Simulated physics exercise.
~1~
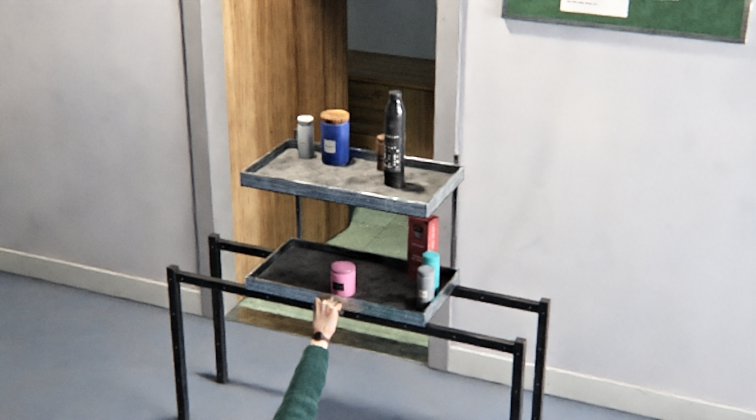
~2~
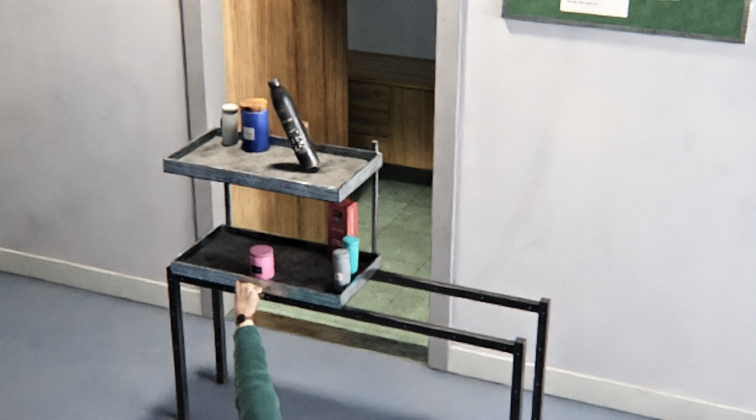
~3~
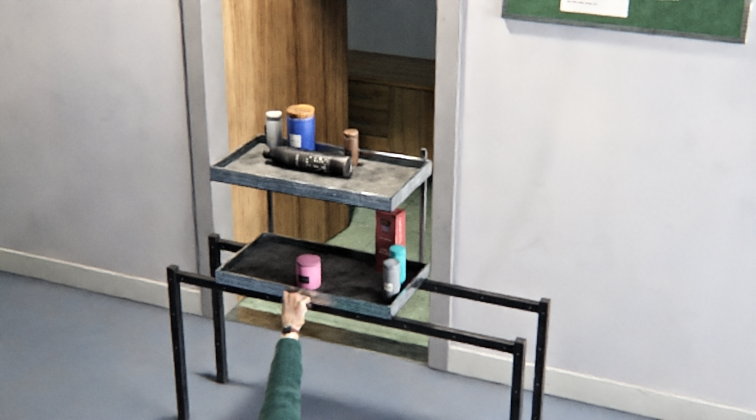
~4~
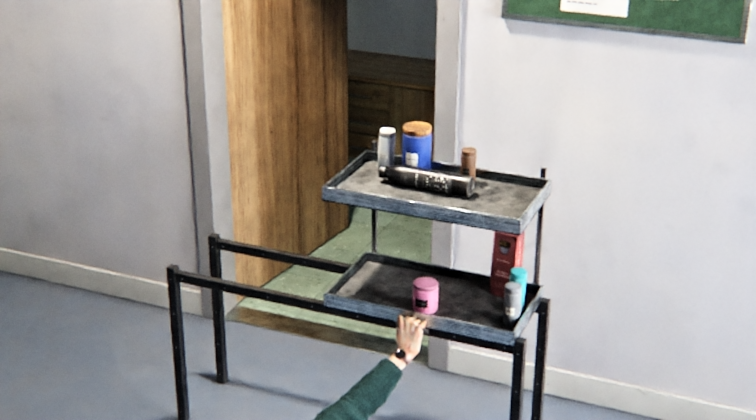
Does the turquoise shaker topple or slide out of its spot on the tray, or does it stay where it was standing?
The turquoise shaker stays standing in its spot on the lower level of the tray.
